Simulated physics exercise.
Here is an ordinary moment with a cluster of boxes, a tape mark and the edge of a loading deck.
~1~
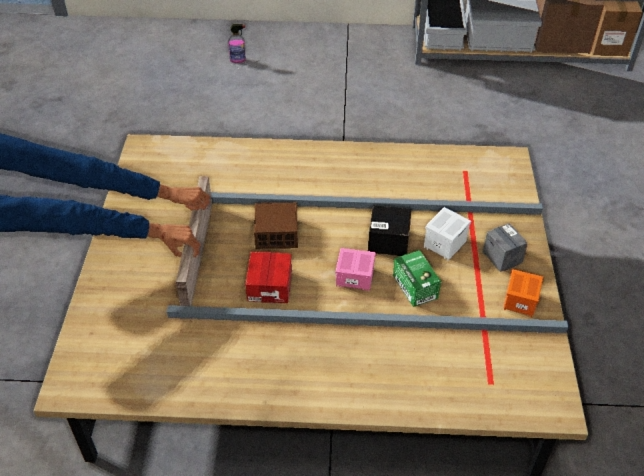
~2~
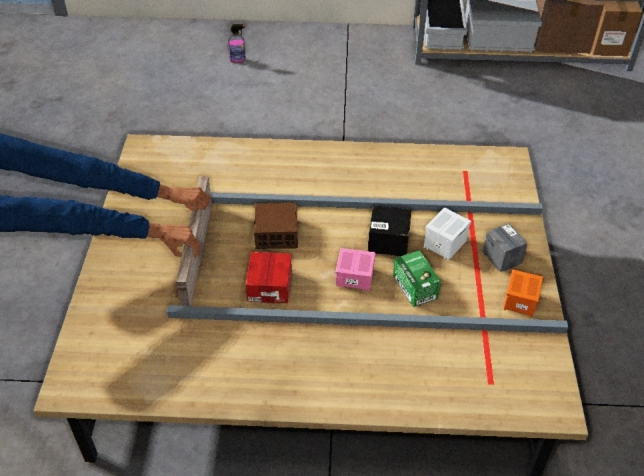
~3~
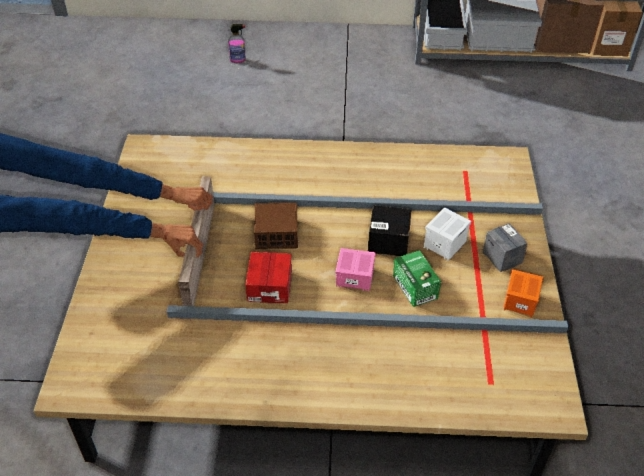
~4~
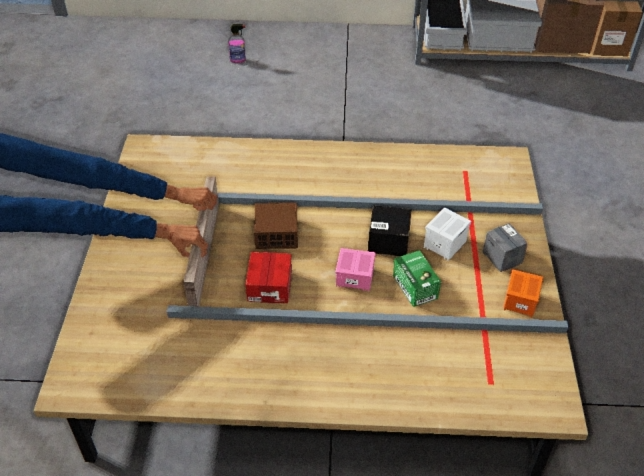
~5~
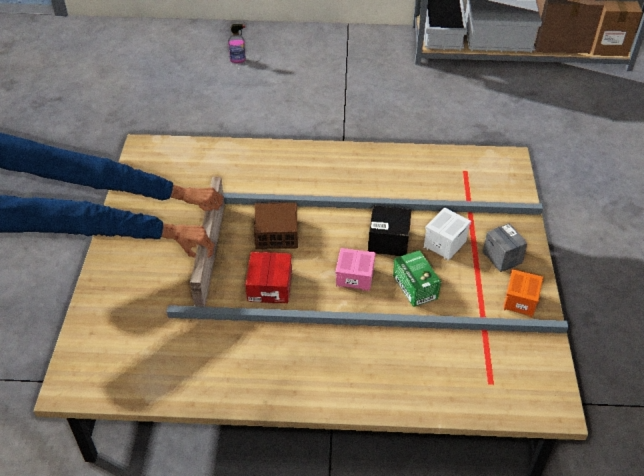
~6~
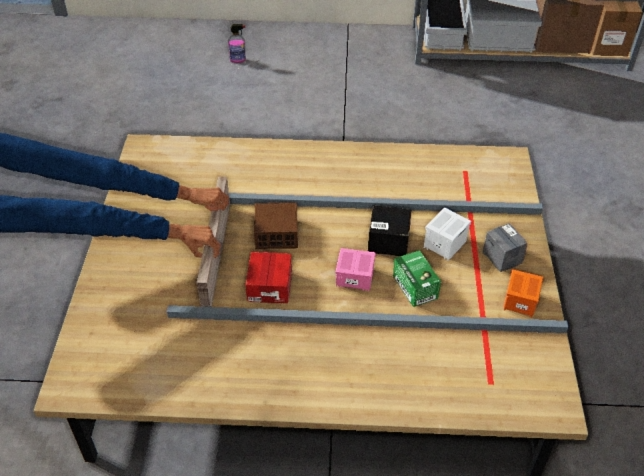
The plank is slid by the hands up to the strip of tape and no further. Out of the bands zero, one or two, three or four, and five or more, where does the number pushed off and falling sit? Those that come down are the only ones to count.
In the end, the drop-off count sits at three or a four.
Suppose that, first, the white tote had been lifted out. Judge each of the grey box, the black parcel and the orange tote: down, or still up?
The grey box falls away while the black parcel remains in place, and the orange tote falls away.
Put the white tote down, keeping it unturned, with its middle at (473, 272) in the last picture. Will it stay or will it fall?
Placed there, the white tote ends up below.
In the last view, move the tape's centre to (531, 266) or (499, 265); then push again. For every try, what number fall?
Try by try, 6 and 6.
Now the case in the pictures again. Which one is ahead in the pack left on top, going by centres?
It's the green box.
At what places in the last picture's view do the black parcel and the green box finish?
First (538, 236), then (558, 296).
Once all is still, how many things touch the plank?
2 are in contact with it.
Early on, none off yet; orange tote at rest near (523, 293); grey box at rest near (505, 248); white tote at rest near (447, 234).
Finally, the number that fall off is three or four; lost, white tote, grey box and orange tote.
